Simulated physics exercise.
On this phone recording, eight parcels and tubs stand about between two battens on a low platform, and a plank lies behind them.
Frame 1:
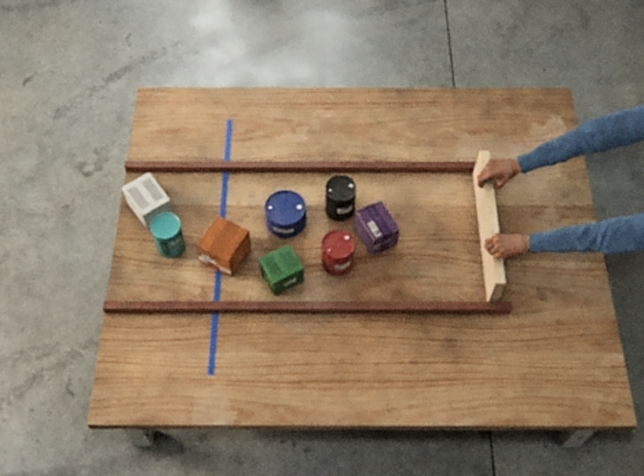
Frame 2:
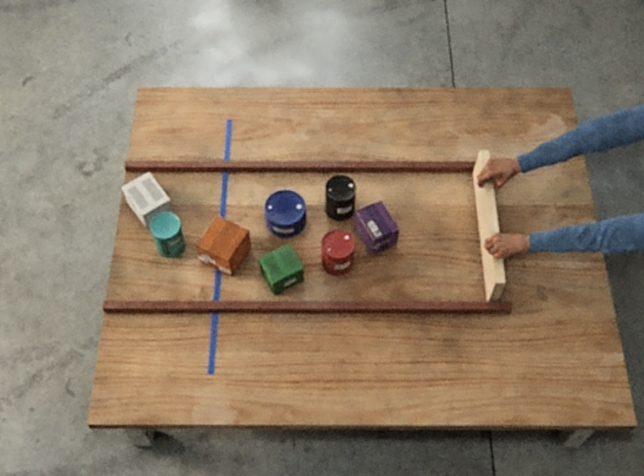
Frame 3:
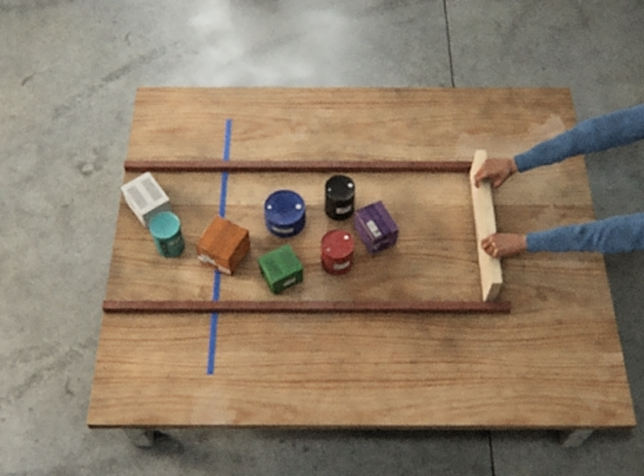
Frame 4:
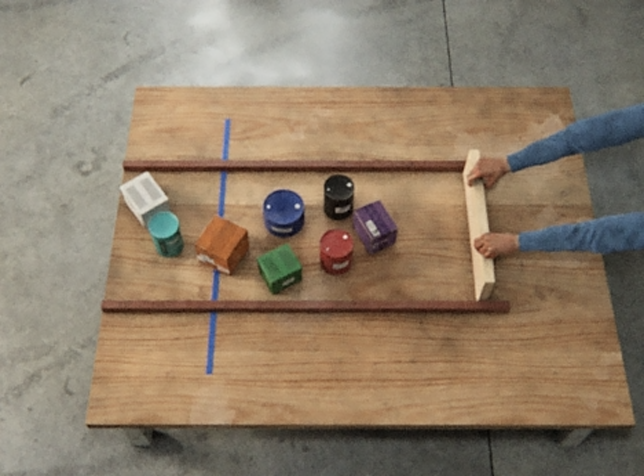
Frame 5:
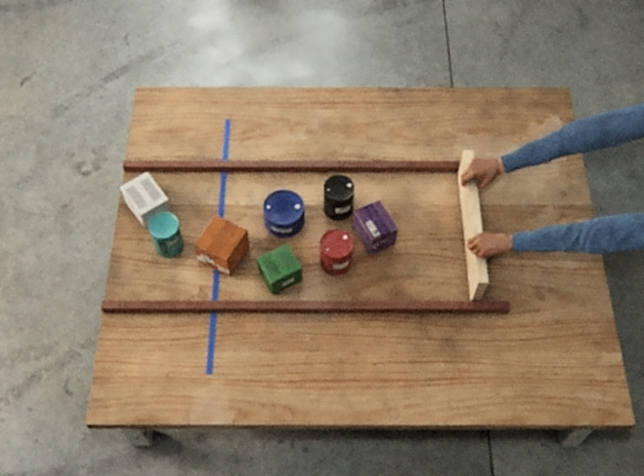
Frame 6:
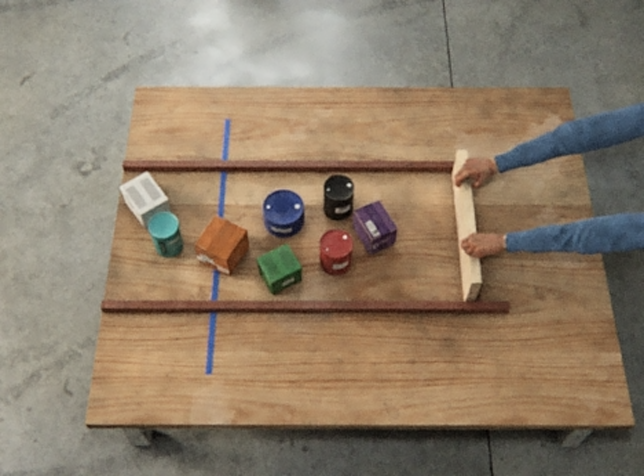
Two hands in blue sleeves slide an upright pale plank a short way left between two dark red battens on a low wooden platform, seen from above on a grey concrete floor. White and turquoise containers sit left of a blue tape line, an orange one beside it, and blue, green, black, red and purple ones to its right. The plank stays clear of all eight, which remain in place, while the view barely shifts.
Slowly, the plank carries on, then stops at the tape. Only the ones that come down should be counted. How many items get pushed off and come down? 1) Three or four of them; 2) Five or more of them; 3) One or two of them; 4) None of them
4.
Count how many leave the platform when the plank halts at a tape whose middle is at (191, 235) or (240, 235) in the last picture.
Tallies in order: 1 and 0.
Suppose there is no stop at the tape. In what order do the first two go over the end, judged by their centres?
Counting earliest first, you get the white tote, after which comes the turquoise pail.
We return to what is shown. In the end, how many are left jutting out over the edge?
It's 1.
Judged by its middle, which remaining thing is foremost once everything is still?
White tote.
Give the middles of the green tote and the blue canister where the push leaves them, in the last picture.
Roughly (173, 277); the other one roughly (171, 206).
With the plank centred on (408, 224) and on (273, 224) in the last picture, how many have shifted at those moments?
At first I count 0, and then 6.
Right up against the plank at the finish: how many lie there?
The count is 3.
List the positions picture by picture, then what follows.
The first frame shows white tote (148, 201); turquoise pail (168, 236); orange parcel (224, 246); plank (488, 225); tape (221, 236).
The second frame shows turquoise pail (168, 236); black canister (340, 198).
The third frame shows orange parcel (224, 246); blue canister (285, 214).
The fourth frame shows white tote (146, 201); green tote (280, 270).
The fifth frame shows turquoise pail (167, 236); red canister (336, 253).
The sixth frame shows white tote (146, 201); turquoise pail (166, 235); orange parcel (222, 246); plank (466, 225); tape (219, 235).
Early on, none off yet; white tote at rest near (146, 201); turquoise pail at rest near (166, 235); orange parcel at rest near (222, 246).
A while later, none off yet; white tote at rest near (146, 201); turquoise pail at rest near (165, 235); orange parcel travelled a little near (199, 246).
Finally, the number that fall off is zero.
